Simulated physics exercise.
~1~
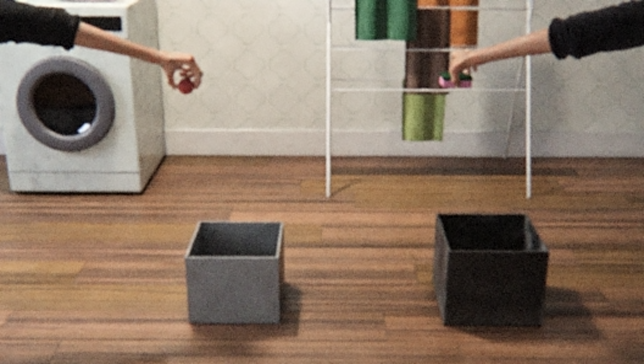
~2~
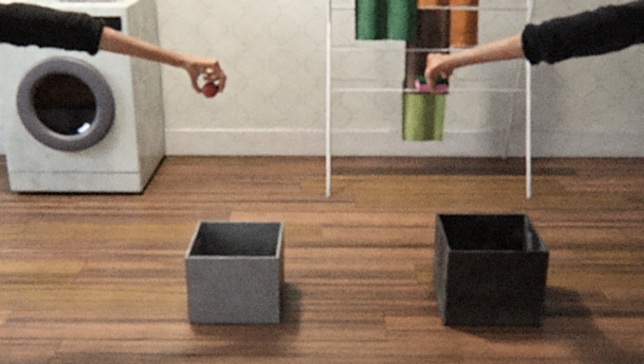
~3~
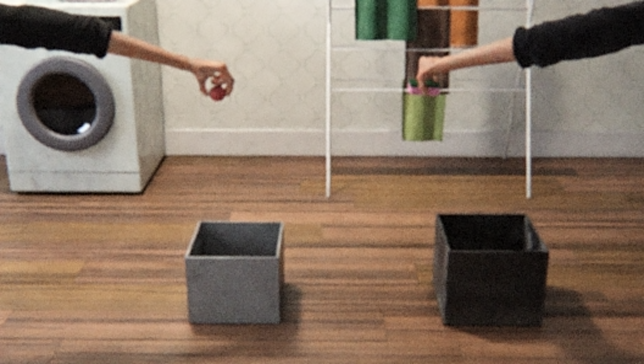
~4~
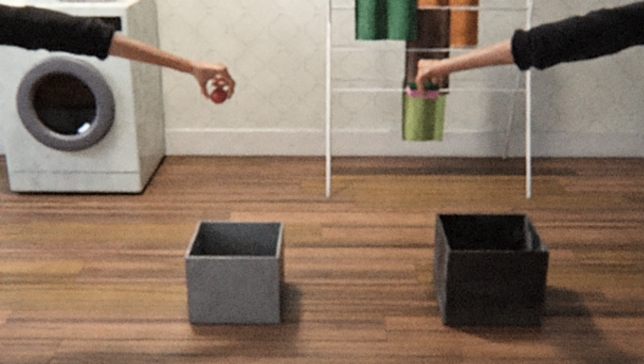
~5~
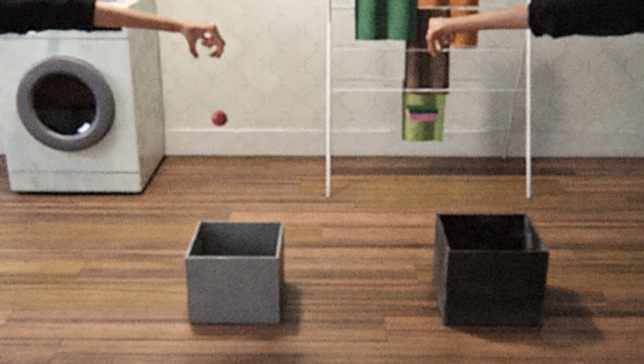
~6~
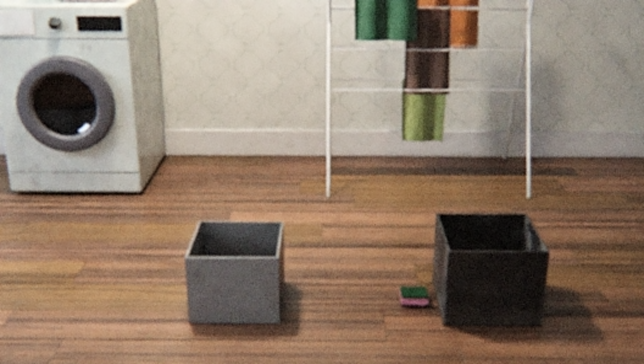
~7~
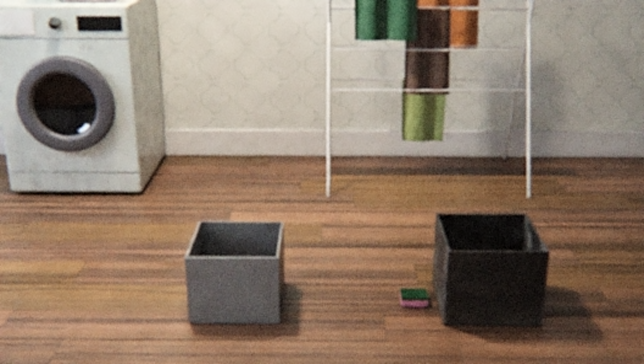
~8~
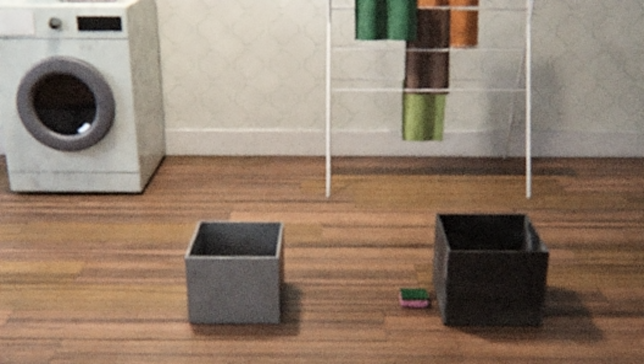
In a laundry room, two hands drop a tomato into a crate and a sponge beside another.
